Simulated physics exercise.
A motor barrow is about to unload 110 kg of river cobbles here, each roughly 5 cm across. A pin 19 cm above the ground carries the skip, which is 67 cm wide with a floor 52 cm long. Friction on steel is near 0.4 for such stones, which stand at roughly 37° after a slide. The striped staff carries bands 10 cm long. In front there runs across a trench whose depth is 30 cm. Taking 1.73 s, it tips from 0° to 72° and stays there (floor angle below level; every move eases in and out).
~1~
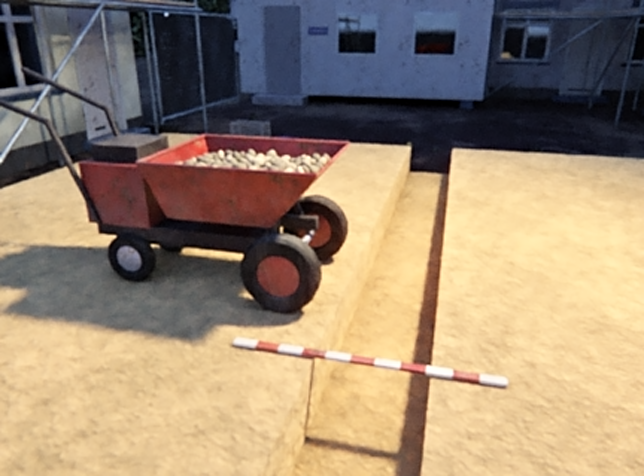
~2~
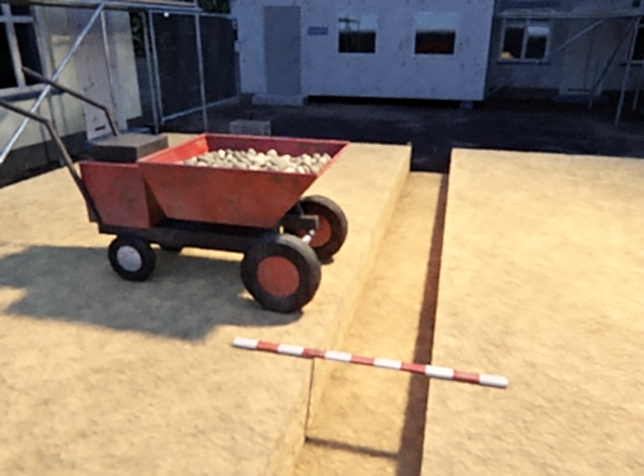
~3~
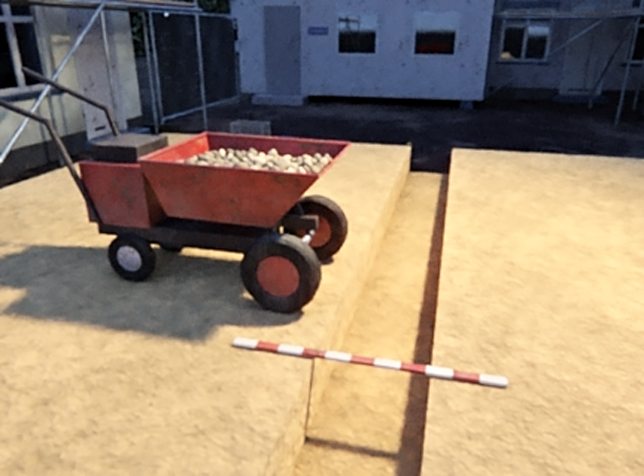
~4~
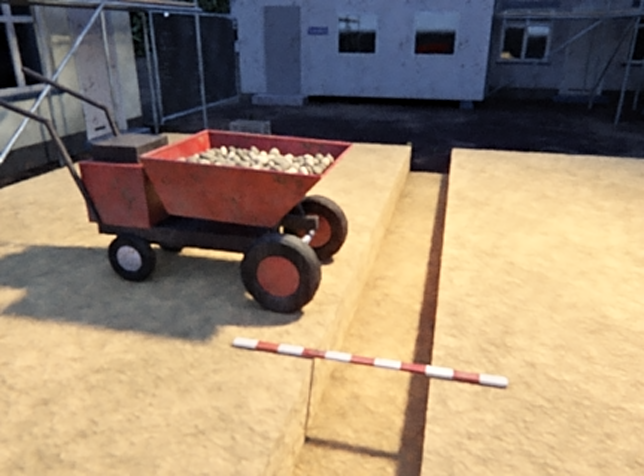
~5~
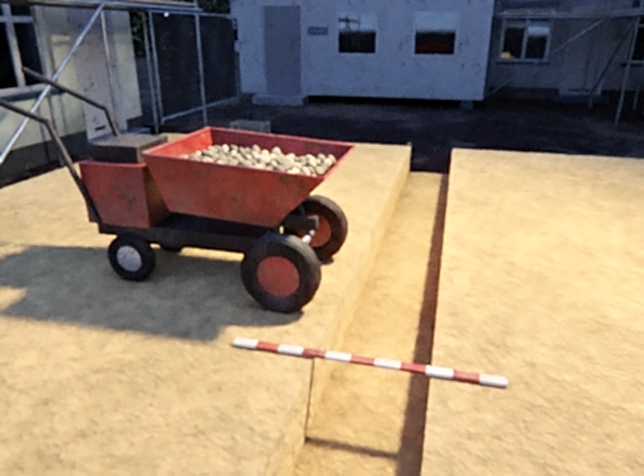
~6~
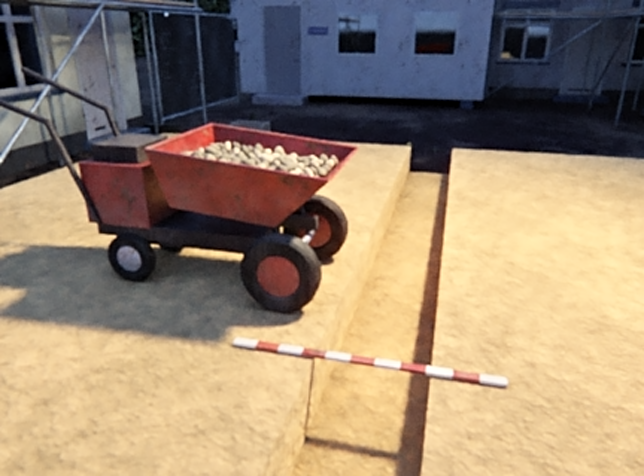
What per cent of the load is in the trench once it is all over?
64 %.
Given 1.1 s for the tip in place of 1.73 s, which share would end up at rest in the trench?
That works out at about 55 in a hundred.
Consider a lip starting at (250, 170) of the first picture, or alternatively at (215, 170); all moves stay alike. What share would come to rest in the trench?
Some 100 and some 80 per cent, in that order.
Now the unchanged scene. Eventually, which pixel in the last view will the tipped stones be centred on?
The resting stones are centred at roughly (423, 332).
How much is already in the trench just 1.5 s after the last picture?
By that moment, roughly 35 per cent of the load.
Then, 1.0 s after the last picture the floor is at 61°, 99 % in the skip, 1 % in the trench; the foremost stones are at (407, 255).
Then, 1.5 s after the last picture the floor is at 72°, 38 % in the skip, 35 % in the trench, 27 % past the trench; the foremost stones are at (516, 307).
Then, 1.9 s after the last picture the floor is at 72°, 10 % in the skip, 53 % in the trench, 37 % past the trench; the foremost stones are at (578, 311).
Then, 3.8 s after the last picture the floor is at 72°, 0 % in the skip, 64 % in the trench, 36 % past the trench; the foremost stones are at (598, 315).
